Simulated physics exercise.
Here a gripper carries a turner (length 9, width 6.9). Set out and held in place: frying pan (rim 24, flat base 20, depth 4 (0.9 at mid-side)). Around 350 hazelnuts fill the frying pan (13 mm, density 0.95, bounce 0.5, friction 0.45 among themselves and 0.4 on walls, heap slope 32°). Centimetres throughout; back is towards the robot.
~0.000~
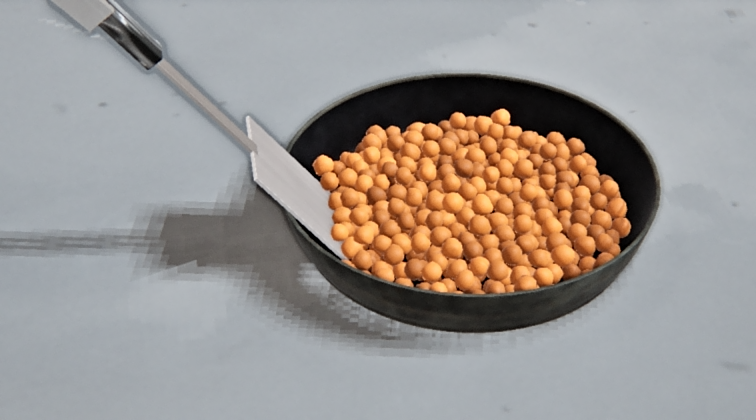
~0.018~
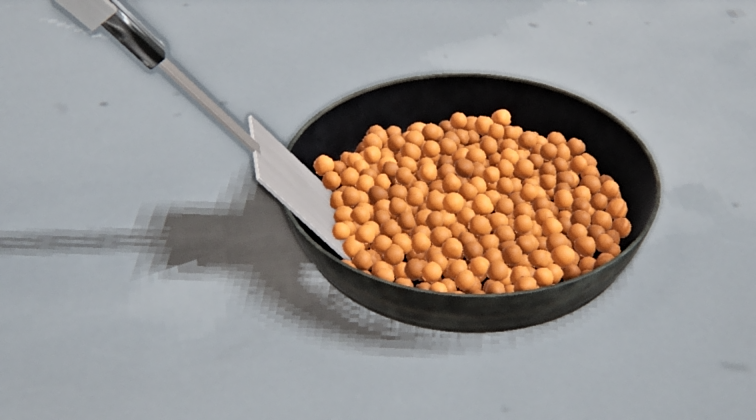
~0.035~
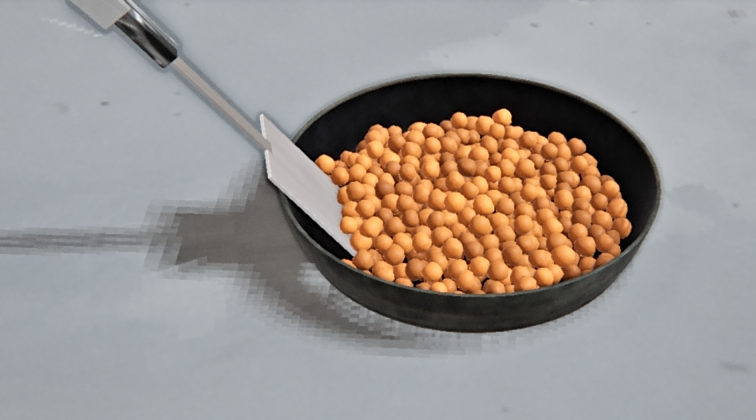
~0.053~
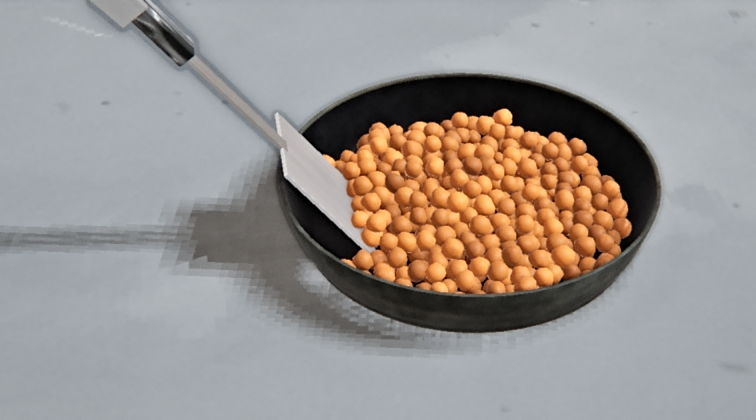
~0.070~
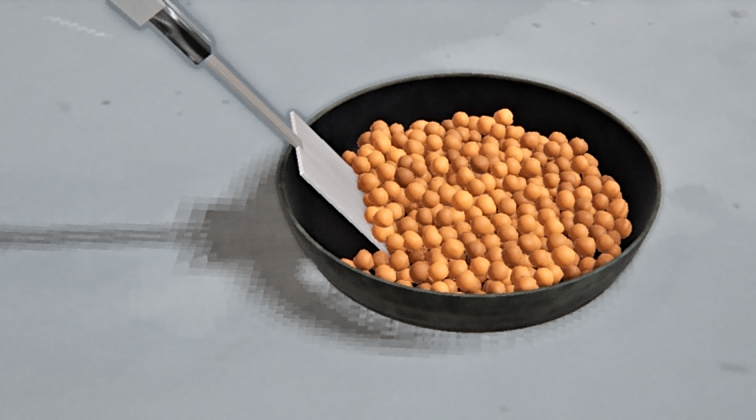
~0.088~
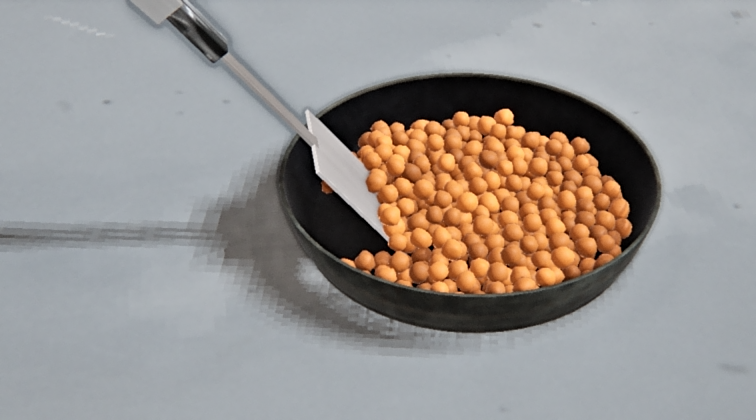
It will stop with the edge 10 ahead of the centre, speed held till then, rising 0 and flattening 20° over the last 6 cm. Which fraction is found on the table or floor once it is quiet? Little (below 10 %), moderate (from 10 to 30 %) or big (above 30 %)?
A little share, below 10 %, ends on the table or floor.
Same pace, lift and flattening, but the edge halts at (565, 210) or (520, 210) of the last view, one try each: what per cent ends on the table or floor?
About 0 and 0 per cent.
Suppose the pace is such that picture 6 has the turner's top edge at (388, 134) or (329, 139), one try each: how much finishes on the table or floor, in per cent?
Some 25 and 5 per cent.
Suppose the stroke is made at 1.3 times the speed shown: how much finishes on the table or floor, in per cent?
Some 10 per cent.
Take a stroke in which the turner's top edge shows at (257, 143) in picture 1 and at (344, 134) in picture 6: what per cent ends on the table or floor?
About 10 per cent.
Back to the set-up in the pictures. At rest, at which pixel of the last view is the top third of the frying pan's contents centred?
Around (588, 168).
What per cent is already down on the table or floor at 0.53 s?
Some 5 per cent.
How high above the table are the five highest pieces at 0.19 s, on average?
About 5 cm.
By 0.19 s, sloping 53°, highest piece 6 above the table; 351 in the frying pan.
By 0.29 s, sloping 46°, highest piece 6 above the table; 351 in the frying pan.
By 0.53 s, sloping 33°, highest piece 7 above the table; 327 in the frying pan, 21 on the table or floor, 3 on the blade or in flight.
By 1.58 s, sloping 33°, highest piece 6 above the table; 327 in the frying pan, 24 on the table or floor.
Final count, 327 in the frying pan, 24 on the table or floor. That is 7 % on the table or floor.
